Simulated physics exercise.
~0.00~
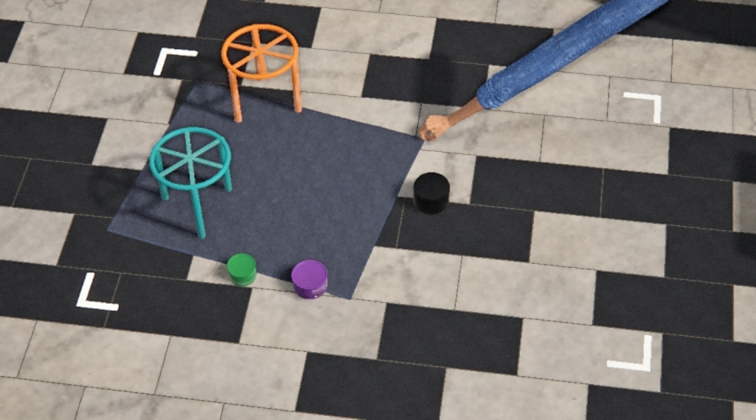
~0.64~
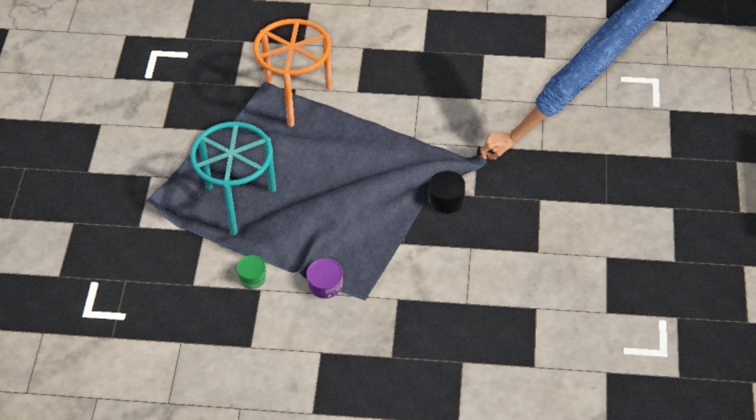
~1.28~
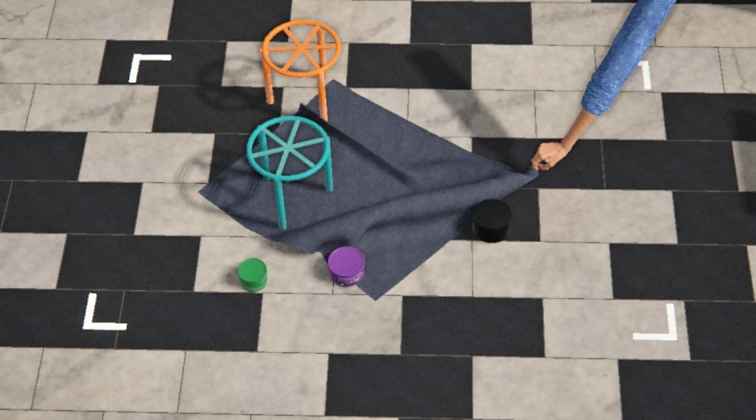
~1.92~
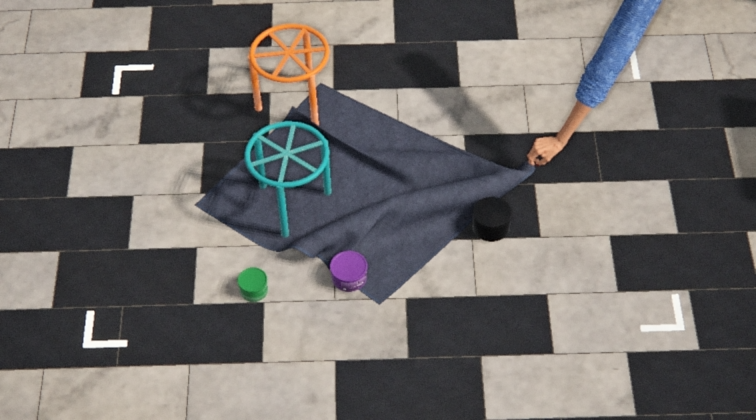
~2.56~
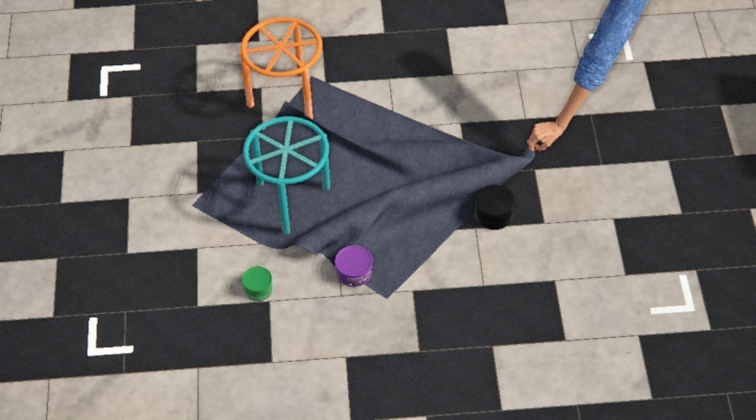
A hand gripped one corner of a dark play mat and pulled it to the right, wrinkling it and carrying the teal stool along, while the orange stool, black tub and purple bucket shifted too and the green bin barely moved.
